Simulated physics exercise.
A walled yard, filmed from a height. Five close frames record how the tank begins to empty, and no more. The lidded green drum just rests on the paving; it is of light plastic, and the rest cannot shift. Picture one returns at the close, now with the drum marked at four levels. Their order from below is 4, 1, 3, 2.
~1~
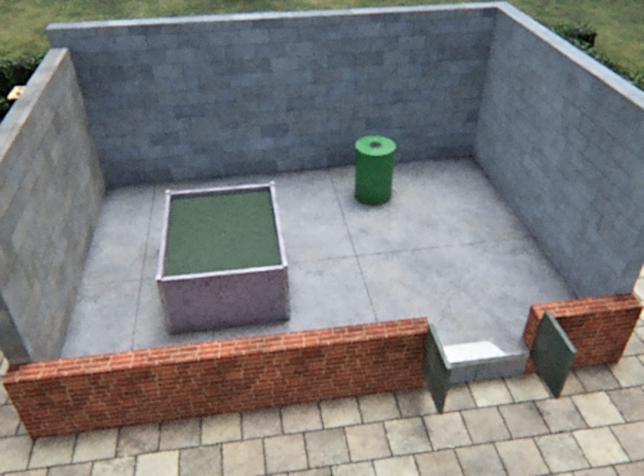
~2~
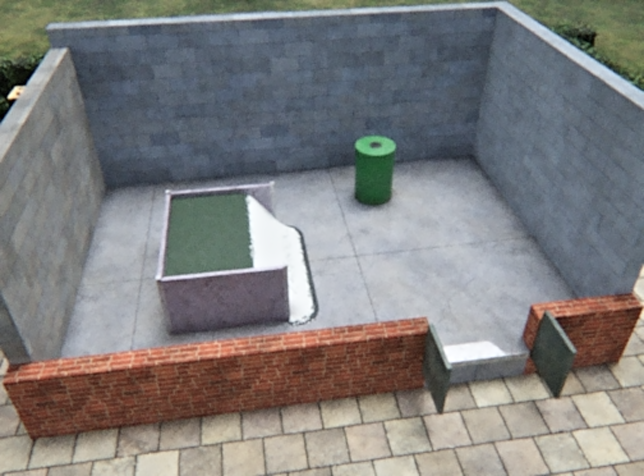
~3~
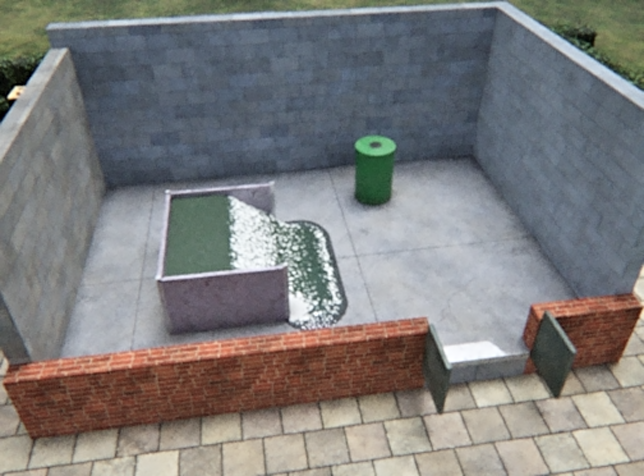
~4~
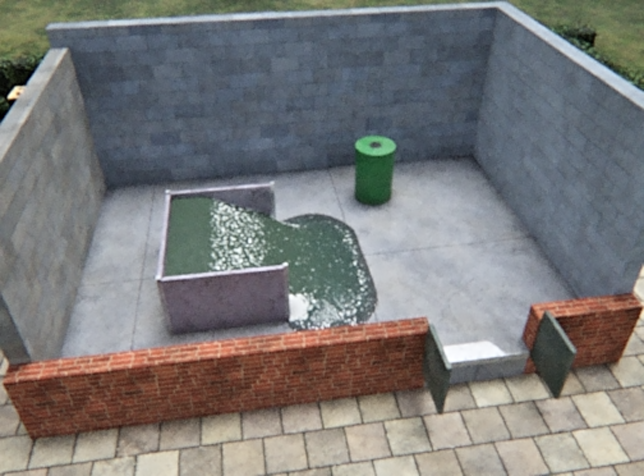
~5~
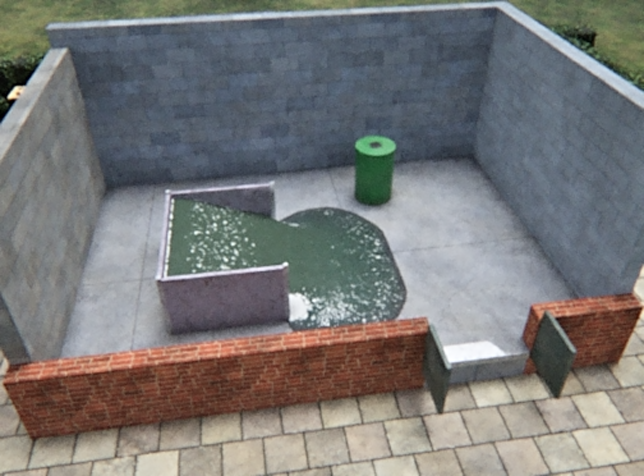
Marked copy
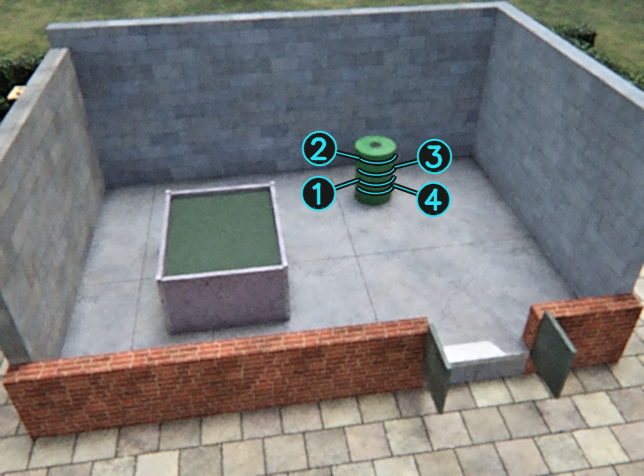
Dark green water pours from the tank's open right side and spreads across the walled yard's floor.
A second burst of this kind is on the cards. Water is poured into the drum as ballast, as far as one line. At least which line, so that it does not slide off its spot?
Choose 4.
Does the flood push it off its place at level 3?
No, not at all.
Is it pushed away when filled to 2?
No.
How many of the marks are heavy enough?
All of the four.
In cyan, 1 at (379, 185); 2 at (380, 163); 3 at (379, 174); 4 at (378, 193); from the bottom up 4, 1, 3, 2.
With 1, it does not move.
With 2, it does not move.
With 3, it does not move.
With 4, it does not move.
